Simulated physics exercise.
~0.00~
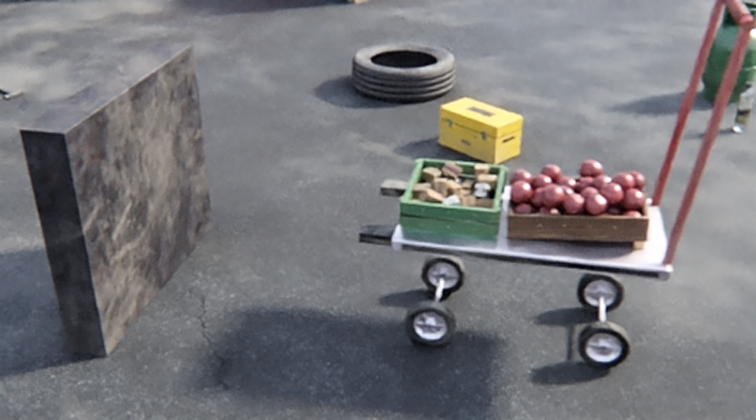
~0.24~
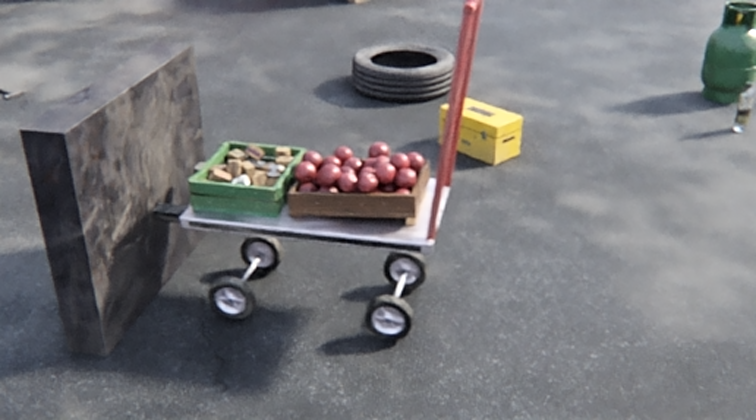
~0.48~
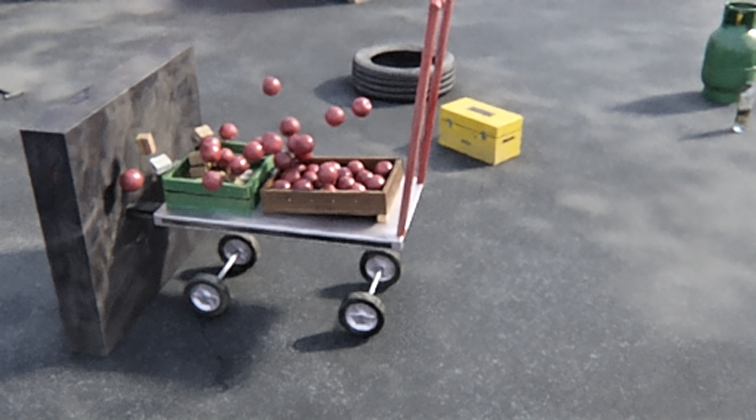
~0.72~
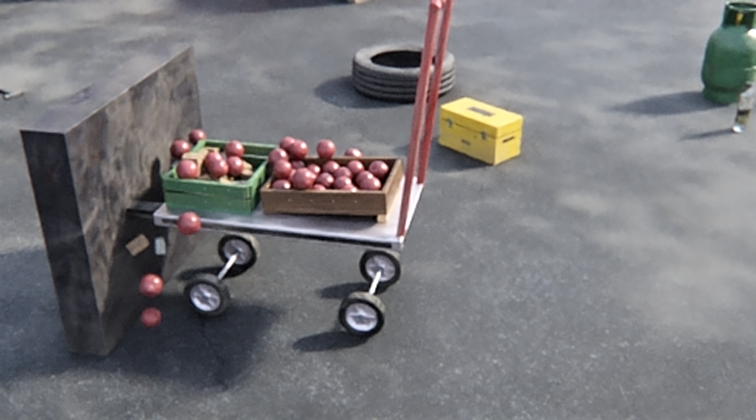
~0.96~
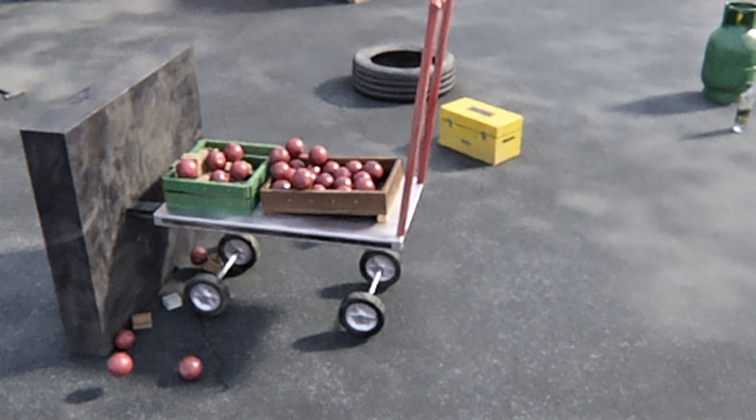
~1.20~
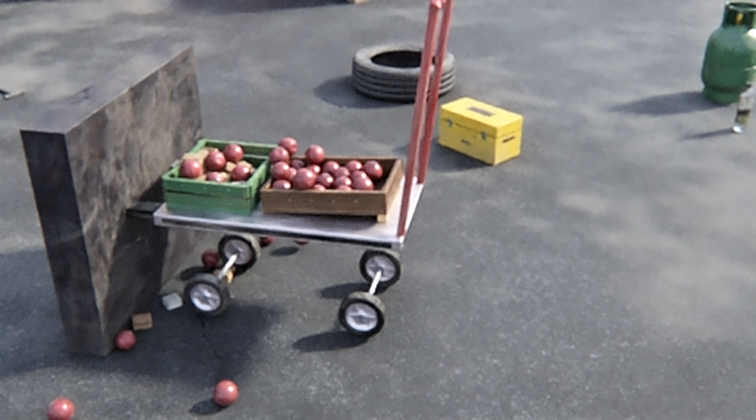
A trolley carrying a green crate of small blocks and a wooden crate of red apples rolled left into a dark wall and stopped, throwing apples up and forward; some landed in the green crate, while others dropped with a few blocks to the ground.
